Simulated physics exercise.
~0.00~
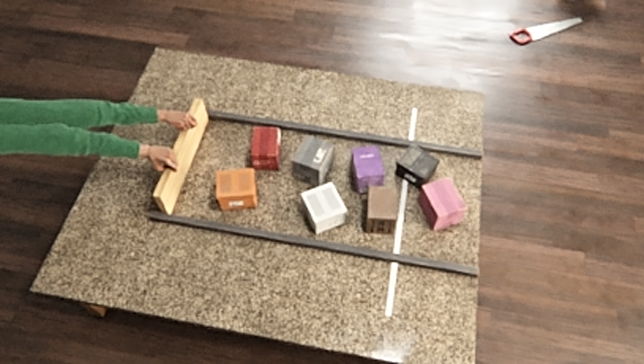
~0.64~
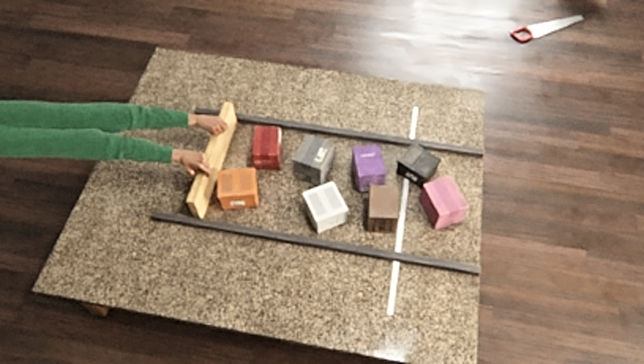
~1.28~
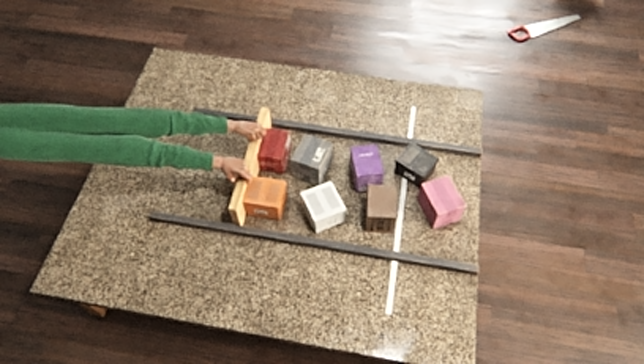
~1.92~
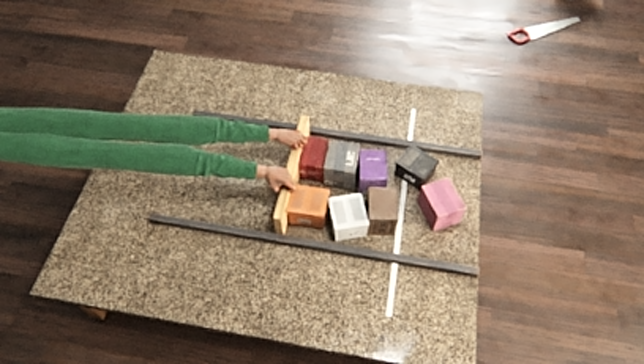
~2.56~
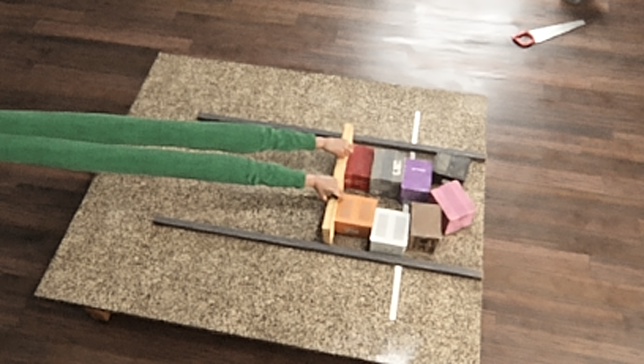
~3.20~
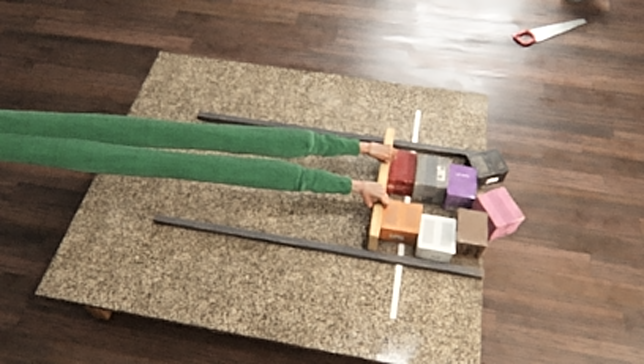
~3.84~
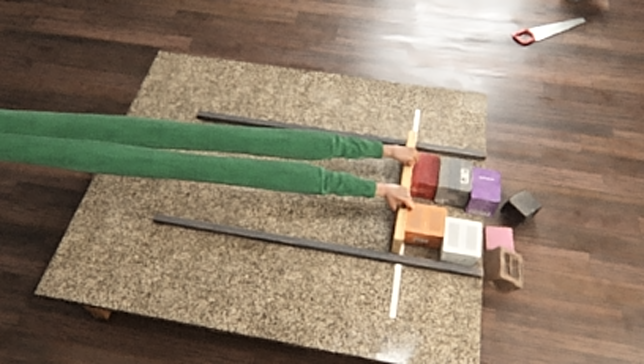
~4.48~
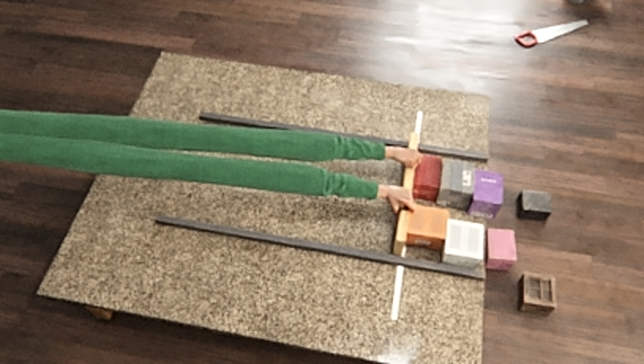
At the start, two green-sleeved arms hold a wooden plank upright at the left of a speckled platform, with colourful boxes scattered between two dark rails. The hands push the plank right, meeting the orange box and then the red one. These close up against the grey and white boxes, and soon the whole cluster slides past the pale tape line. The black and pink boxes poke over the right edge and drop, and the brown crate tips off after them. The plank stops at the tape, leaving those three on the wooden floor while the purple box overhangs the edge.
